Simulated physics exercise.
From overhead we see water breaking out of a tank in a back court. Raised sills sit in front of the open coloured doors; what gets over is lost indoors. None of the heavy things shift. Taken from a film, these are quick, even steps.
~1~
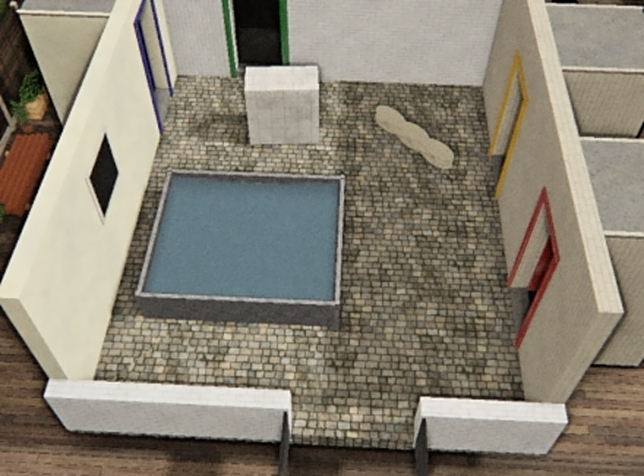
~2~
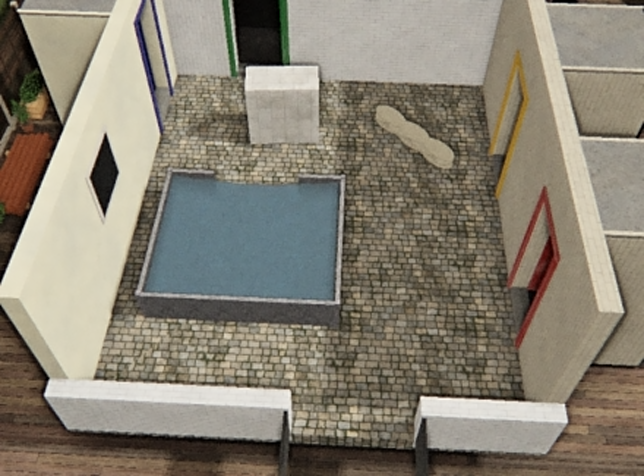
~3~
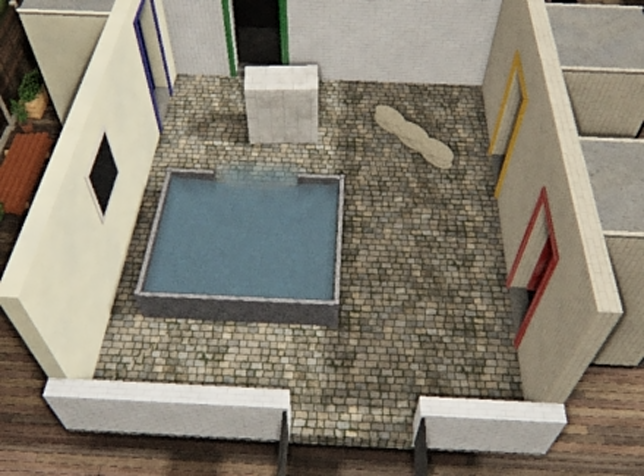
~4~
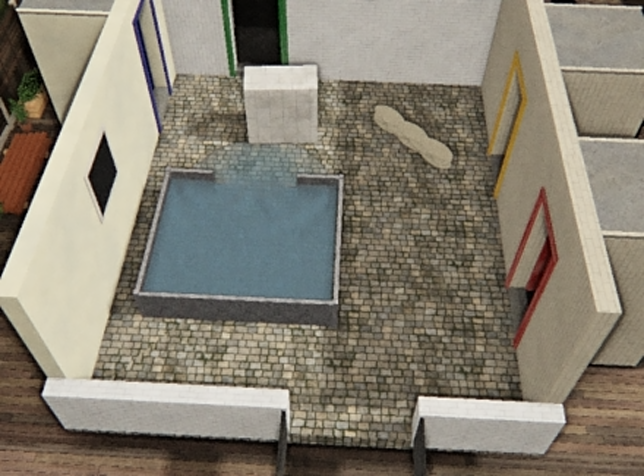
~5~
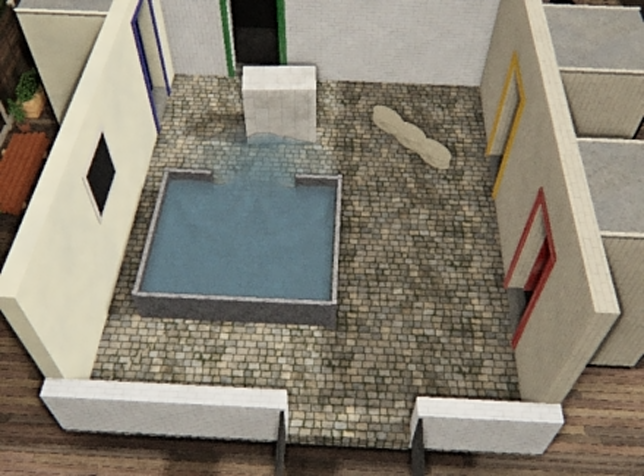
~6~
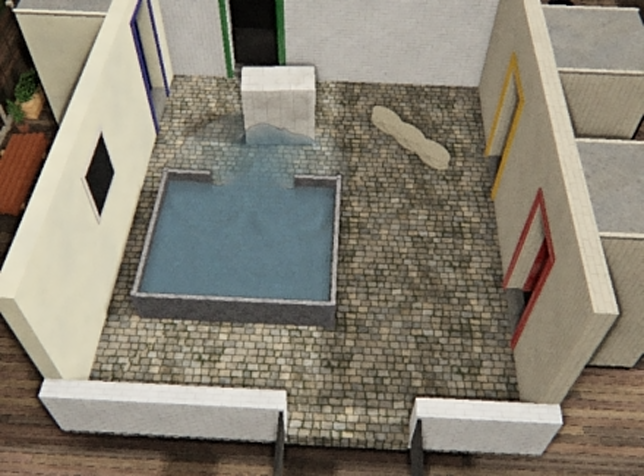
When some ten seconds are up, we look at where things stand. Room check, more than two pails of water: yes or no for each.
Blue door, no; green door, no; yellow door, yes; red door, no.
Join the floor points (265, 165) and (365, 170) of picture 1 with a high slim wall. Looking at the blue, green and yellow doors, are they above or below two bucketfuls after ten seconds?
The blue door remains below, the green door remains below and the yellow door ends up above.
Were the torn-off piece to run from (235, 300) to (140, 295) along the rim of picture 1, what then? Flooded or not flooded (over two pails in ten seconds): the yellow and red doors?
Put simply, the yellow door falls below the limit; the red door overflows.
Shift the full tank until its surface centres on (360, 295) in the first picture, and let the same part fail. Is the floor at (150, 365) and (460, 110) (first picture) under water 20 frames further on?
As listed: Not flooded, flooded.
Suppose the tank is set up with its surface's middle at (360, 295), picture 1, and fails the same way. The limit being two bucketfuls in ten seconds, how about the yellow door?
Briefly, yellow crosses the line.
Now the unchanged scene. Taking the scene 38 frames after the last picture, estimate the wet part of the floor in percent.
Estimate: Some 80 in a hundred.
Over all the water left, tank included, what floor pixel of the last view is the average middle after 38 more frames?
It's close to (290, 207).
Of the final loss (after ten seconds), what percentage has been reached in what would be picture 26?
Approximately 0 %.
A moment on, water covers 20 % of the floor; the blue door not reached, the green door not reached, the yellow door not reached, the red door not reached.
Next, water covers 30 % of the floor; the blue door wet at the sill, nothing in, the green door wet at the sill, nothing in, the yellow door not reached, the red door not reached.
Then, water covers 50 % of the floor; the blue door wet at the sill, nothing in, the green door wet at the sill, nothing in, the yellow door under two buckets in, the red door wet at the sill, nothing in.
Later, water covers 80 % of the floor; the blue door wet at the sill, nothing in, the green door wet at the sill, nothing in, the yellow door under two buckets in, the red door wet at the sill, nothing in.
In the end, water covers 95 % of the floor; the blue door wet at the sill, nothing in, the green door wet at the sill, nothing in, the yellow door over two buckets in, the red door under two buckets in.
